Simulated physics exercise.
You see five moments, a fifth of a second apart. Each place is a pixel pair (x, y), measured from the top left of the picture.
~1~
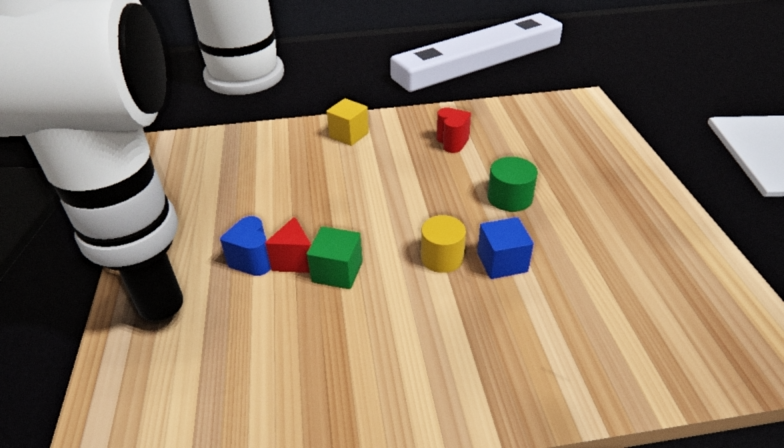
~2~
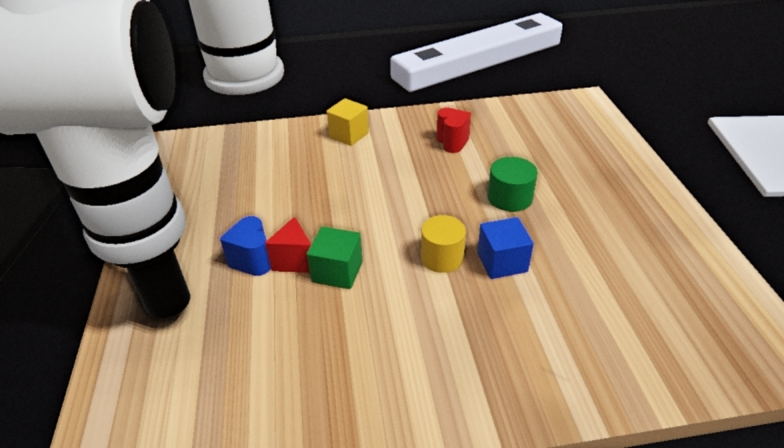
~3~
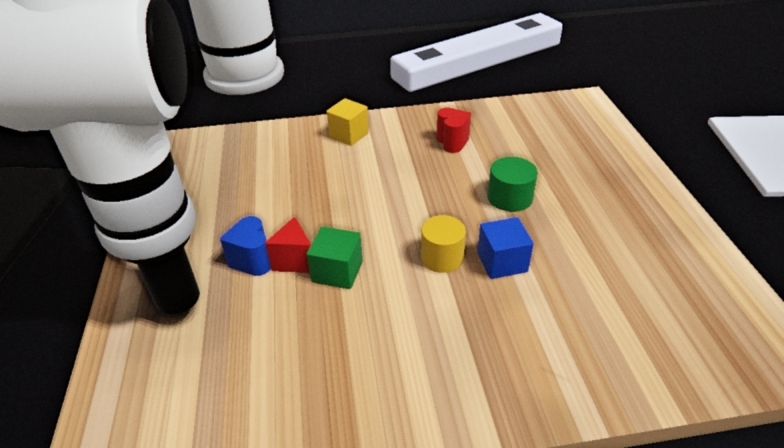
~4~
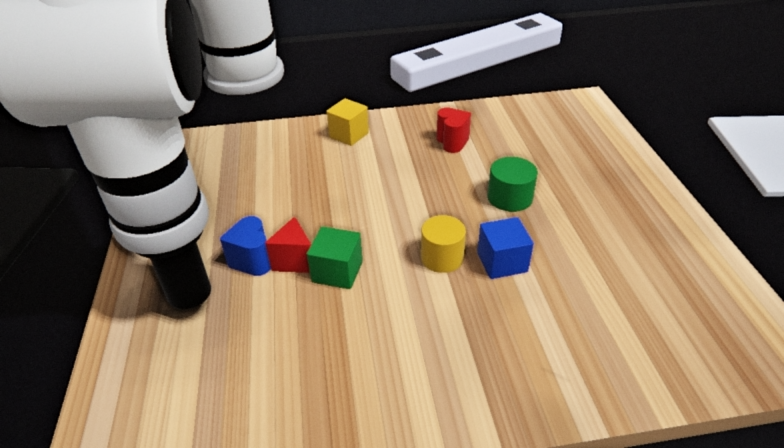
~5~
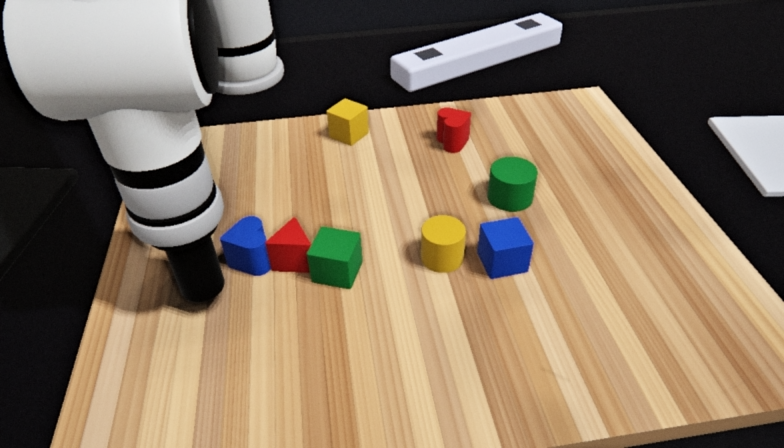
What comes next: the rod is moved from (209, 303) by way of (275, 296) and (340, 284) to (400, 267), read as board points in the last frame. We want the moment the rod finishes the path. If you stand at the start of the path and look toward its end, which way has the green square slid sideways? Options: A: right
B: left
Option B.
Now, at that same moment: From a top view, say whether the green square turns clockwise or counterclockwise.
Counterclockwise rotation.
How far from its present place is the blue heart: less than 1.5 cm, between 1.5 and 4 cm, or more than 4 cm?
Movement: Under 1.5 cm.
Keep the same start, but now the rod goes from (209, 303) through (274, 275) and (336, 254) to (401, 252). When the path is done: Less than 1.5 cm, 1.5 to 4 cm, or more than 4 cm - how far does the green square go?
Final distance: More than 4 cm.
On the path given first. One third of the way, rod (274, 281); nothing pushed yet.
Two thirds of the way, rod (340, 269); green square (372, 228), turned 20° anticlockwise.
At the end, rod (400, 252); blue heart still; red triangular block still; green square (402, 209), turned 80° anticlockwise.
